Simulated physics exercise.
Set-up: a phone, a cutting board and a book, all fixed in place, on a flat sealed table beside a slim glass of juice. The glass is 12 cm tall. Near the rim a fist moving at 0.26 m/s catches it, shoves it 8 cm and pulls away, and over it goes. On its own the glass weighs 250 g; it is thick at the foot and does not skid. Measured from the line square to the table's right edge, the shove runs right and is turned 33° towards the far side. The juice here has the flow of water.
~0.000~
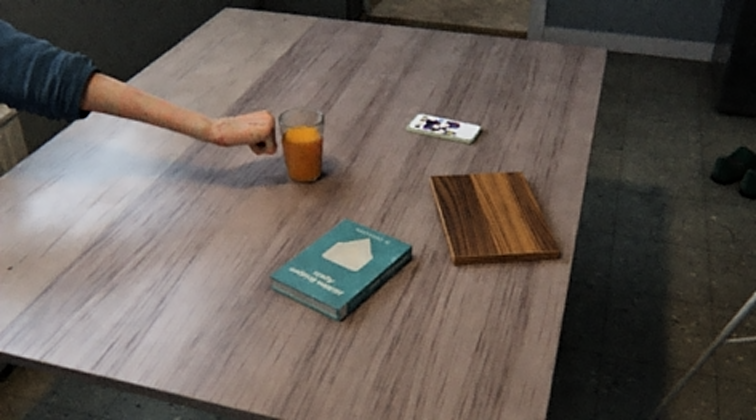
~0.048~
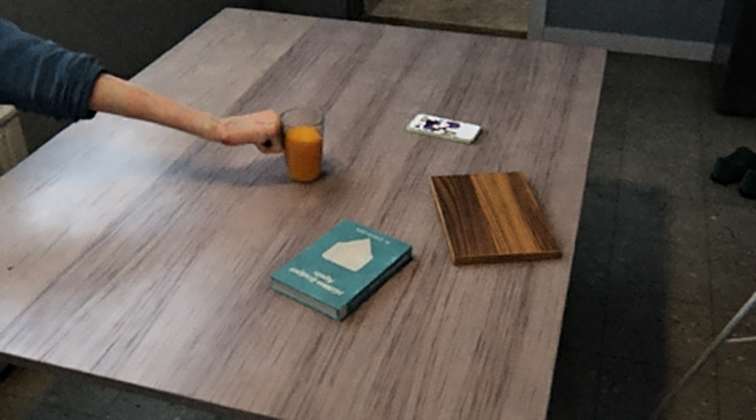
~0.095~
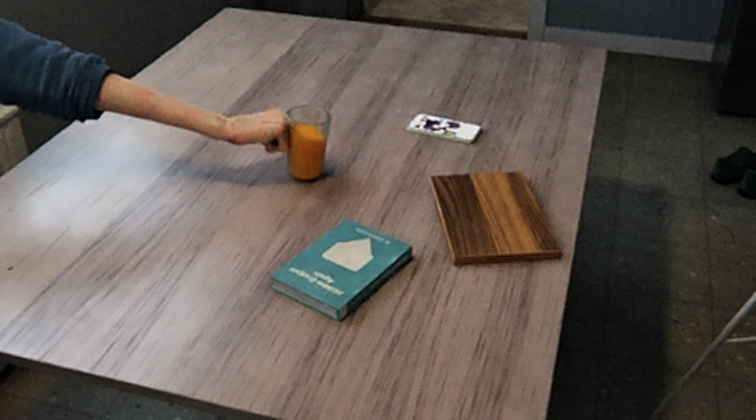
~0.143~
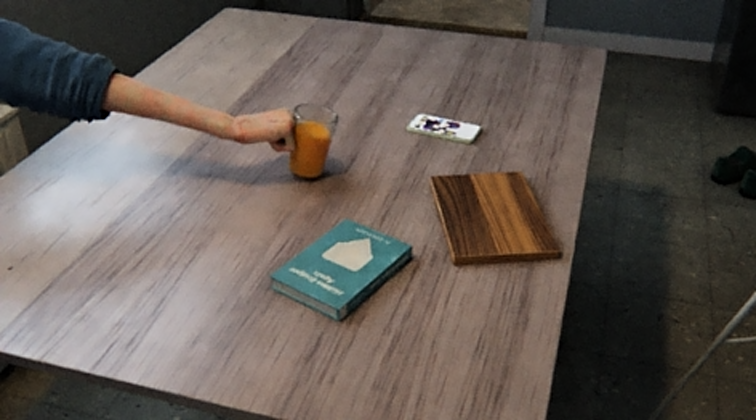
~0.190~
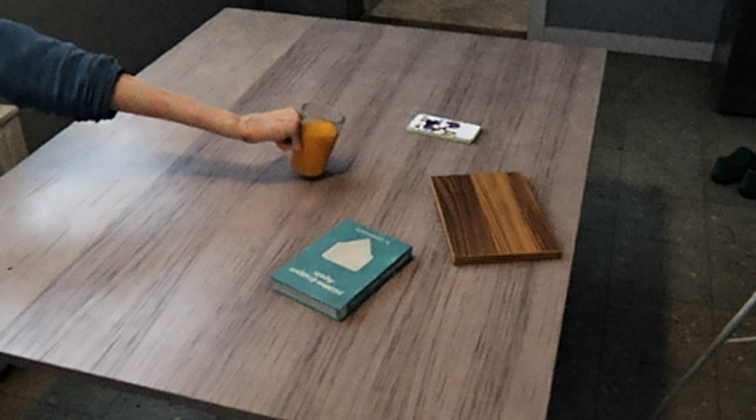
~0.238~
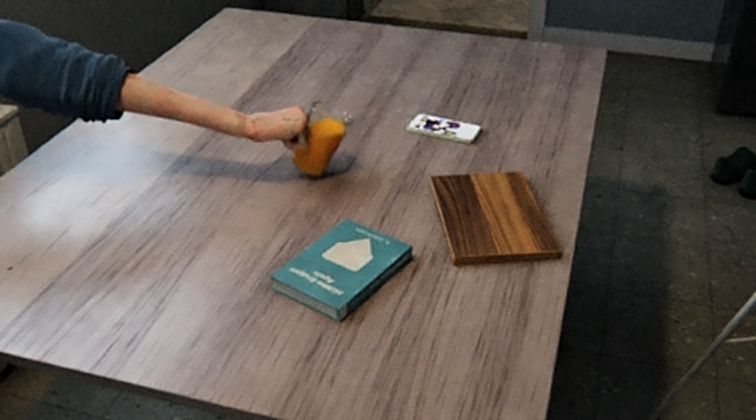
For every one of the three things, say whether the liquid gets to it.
The phone gets wet. The cutting board gets wet. The book stays dry.
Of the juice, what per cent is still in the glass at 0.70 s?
Share remaining: Around 36 %.
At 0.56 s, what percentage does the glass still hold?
It is close to 62 percent.
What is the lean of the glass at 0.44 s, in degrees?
Angle: Around 76°.
After 0.44 s the tilt is 76° and 100 per cent is in the glass, 0 has run off the table; wet so far, nothing.
After 0.56 s the tilt is 86° and 63 per cent is in the glass, 0 has run off the table; wet so far, nothing.
After 0.70 s the tilt is 86° and 35 per cent is in the glass, 0 has run off the table; wet so far, phone.
After 0.94 s the tilt is 86° and 18 per cent is in the glass, 2 has run off the table; wet so far, phone, cutting board.
In the end 5 per cent is in the glass, 30 has run off the table; wet so far, phone, cutting board.
